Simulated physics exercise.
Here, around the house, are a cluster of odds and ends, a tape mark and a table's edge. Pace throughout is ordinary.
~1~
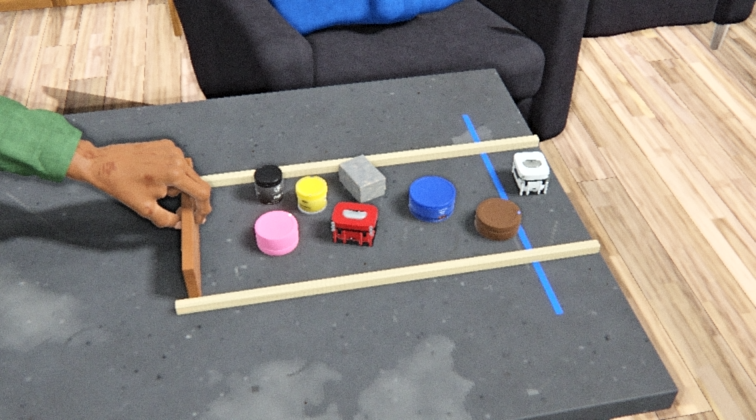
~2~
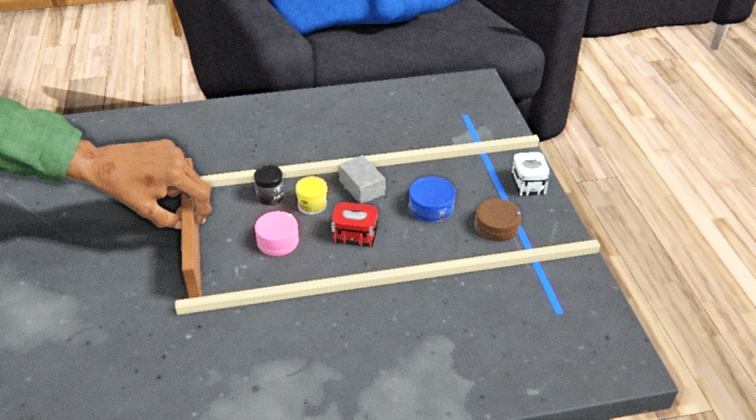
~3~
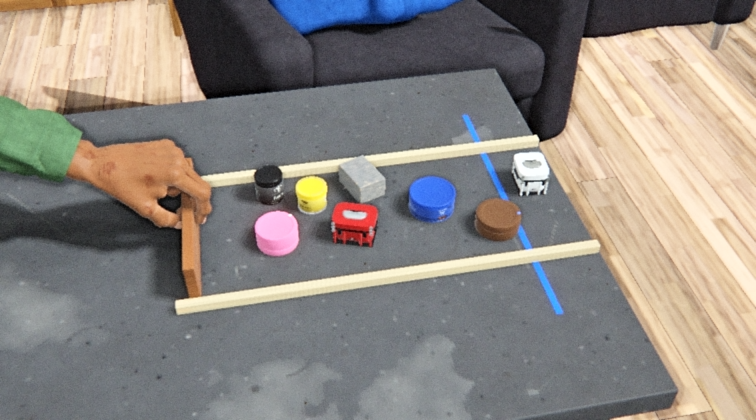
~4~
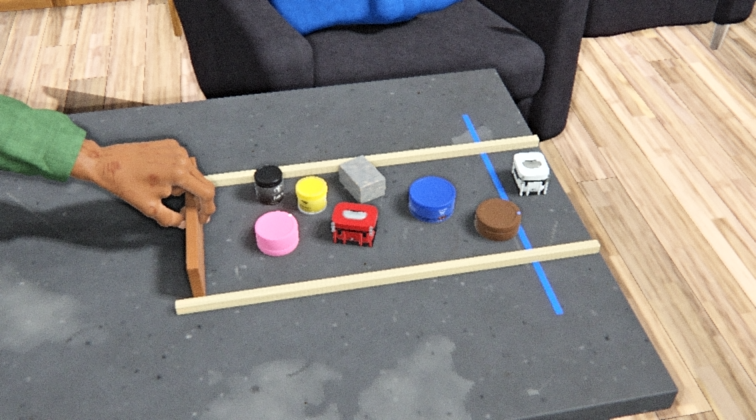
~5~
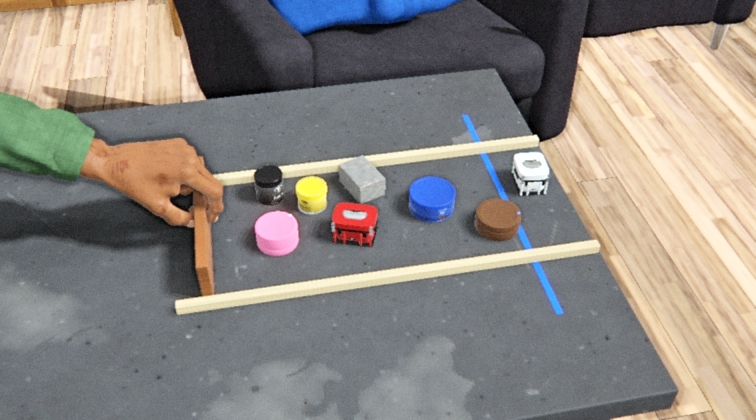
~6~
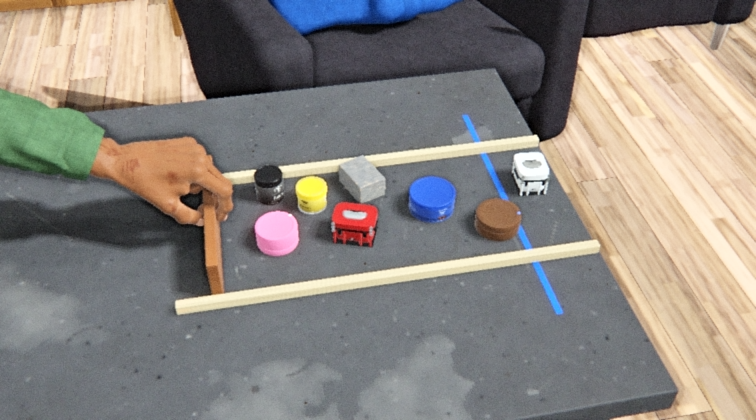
On a dark table, a hand slides a wooden board slightly right toward scattered small objects.
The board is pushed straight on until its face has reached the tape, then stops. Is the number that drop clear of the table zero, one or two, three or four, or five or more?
It is one or two.
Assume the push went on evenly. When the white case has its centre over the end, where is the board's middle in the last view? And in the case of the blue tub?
First it's close to (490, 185), next close to (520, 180).
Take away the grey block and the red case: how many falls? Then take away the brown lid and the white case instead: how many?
In order, the numbers are 1 and 0.
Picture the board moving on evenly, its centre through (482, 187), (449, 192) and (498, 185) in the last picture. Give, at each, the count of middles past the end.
0; 0; 1.
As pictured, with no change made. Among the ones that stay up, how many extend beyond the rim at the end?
As for overhanging, the count is 2.
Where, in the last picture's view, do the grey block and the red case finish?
About (528, 153), and the other about (541, 229).
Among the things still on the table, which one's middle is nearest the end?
It's the brown lid that is foremost.
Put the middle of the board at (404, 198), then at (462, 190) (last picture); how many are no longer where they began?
It comes to 6 for the first spot, 8 for the other.
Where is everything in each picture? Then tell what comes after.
In the first frame, white case (530, 174); brown lid (498, 219); blue tub (432, 199); board (190, 226); tape (506, 201).
In the second frame, brown lid (498, 219); grey block (362, 179).
In the third frame, blue tub (432, 200); red case (355, 225).
In the fourth frame, white case (530, 174); board (194, 225).
In the fifth frame, brown lid (498, 219); pink lid (277, 234).
In the sixth frame, white case (530, 174); brown lid (498, 219); blue tub (432, 200); board (212, 223); tape (506, 201).
Soon after, none off yet; white case at rest near (530, 174); brown lid at rest near (498, 219); blue tub at rest near (432, 200).
In the end, the number that fall off is one or two; gone, white case.
